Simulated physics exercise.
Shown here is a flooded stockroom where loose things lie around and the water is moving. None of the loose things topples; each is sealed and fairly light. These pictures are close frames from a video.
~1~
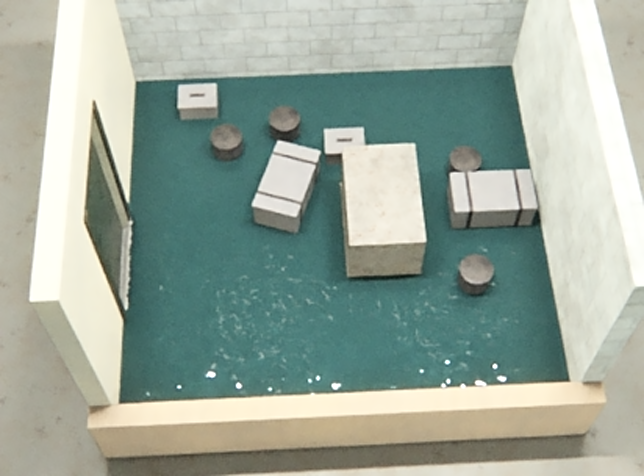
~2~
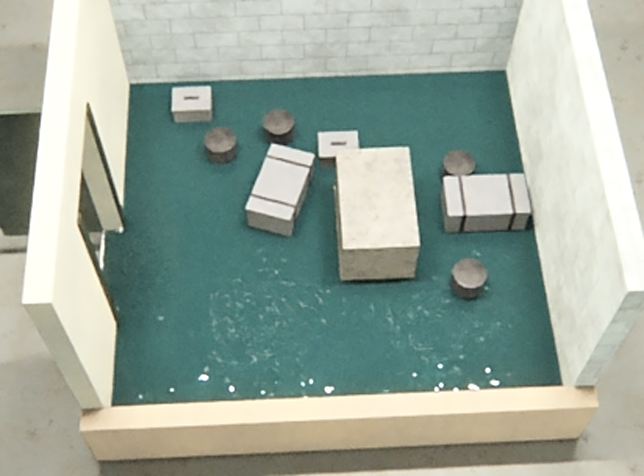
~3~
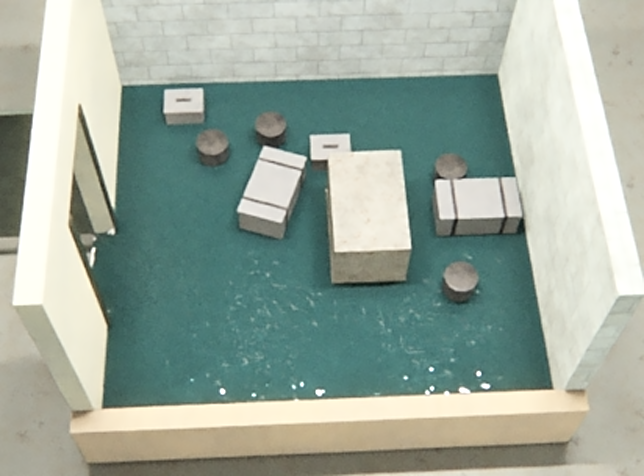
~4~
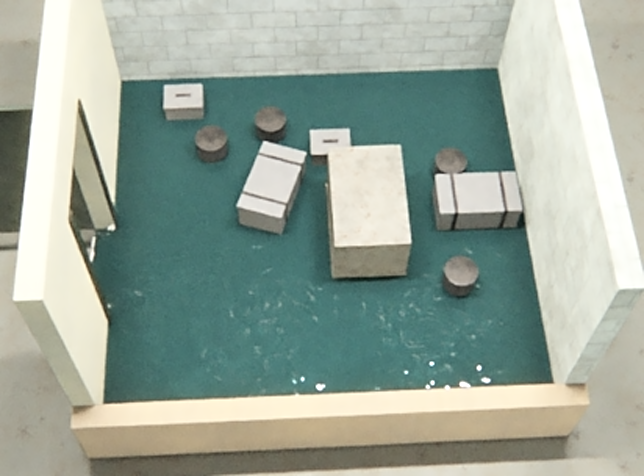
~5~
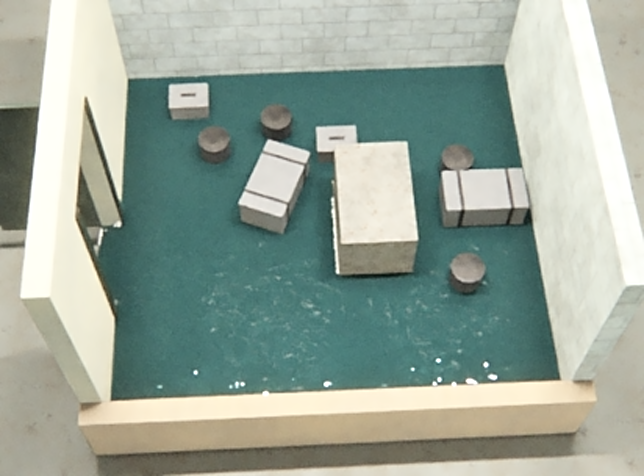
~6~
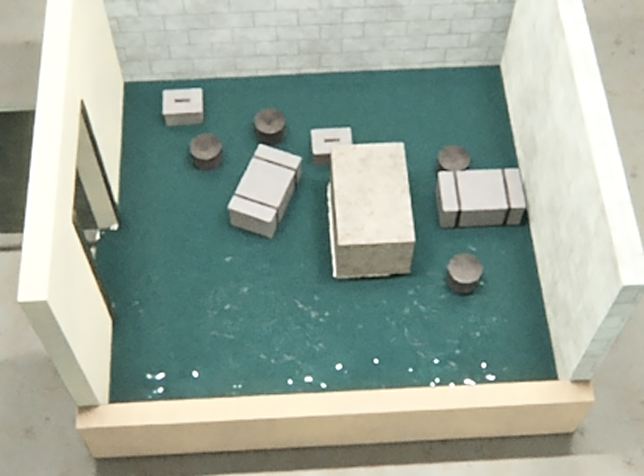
A door in the left wall opened onto the green water, which rippled with white flecks around floating boxes and round, dark objects, and later a strapped grey box drifted very slightly left.
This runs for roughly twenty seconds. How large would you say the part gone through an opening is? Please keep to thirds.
What's gone ends up between a third and two thirds of the lot.
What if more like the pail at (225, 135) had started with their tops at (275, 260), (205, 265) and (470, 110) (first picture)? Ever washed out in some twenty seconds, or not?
First escapes, second escapes, third doesn't escape.
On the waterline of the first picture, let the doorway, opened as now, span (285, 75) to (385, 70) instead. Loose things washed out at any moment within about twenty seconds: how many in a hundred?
Roughly 90 in a hundred.
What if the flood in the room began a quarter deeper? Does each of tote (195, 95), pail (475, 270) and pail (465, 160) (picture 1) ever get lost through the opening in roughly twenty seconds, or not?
So, in the listed order, they end up flushed out, not lost and not lost.
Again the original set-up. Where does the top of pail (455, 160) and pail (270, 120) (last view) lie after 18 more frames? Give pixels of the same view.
Approximately (431, 149) for the first and (197, 175) for the second.
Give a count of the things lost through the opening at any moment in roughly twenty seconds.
Tally: 5.
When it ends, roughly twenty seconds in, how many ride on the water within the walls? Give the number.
I count 3.
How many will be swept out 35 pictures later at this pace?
That makes 4.
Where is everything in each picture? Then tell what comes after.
The first frame shows a pail at (226, 137) floats; a trunk at (287, 178), afloat; 0 of 8 have shifted.
The second frame shows a pail at (220, 140), afloat; a trunk at (281, 181), afloat; 0 of 8 have shifted.
The third frame shows a pail at (212, 142), afloat; a trunk at (273, 184) floats; 0 of 8 have shifted.
The fourth frame shows a pail at (211, 138) floats; a trunk at (272, 179) floats; 0 of 8 have shifted.
The fifth frame shows a pail at (214, 139) floats, close to its start; a trunk at (275, 177), afloat, close to its start; 1 of 8 have shifted.
The sixth frame shows a pail at (206, 146), afloat, close to its start; a trunk at (265, 182), afloat, close to its start; 3 of 8 have shifted.
A moment on, 0 of 8 are out; 8 afloat.
Next, 1 of 8 are out; 7 afloat.
Later, 4 of 8 are out; 4 afloat.
In the end, 5 of 8 are out; 3 afloat.
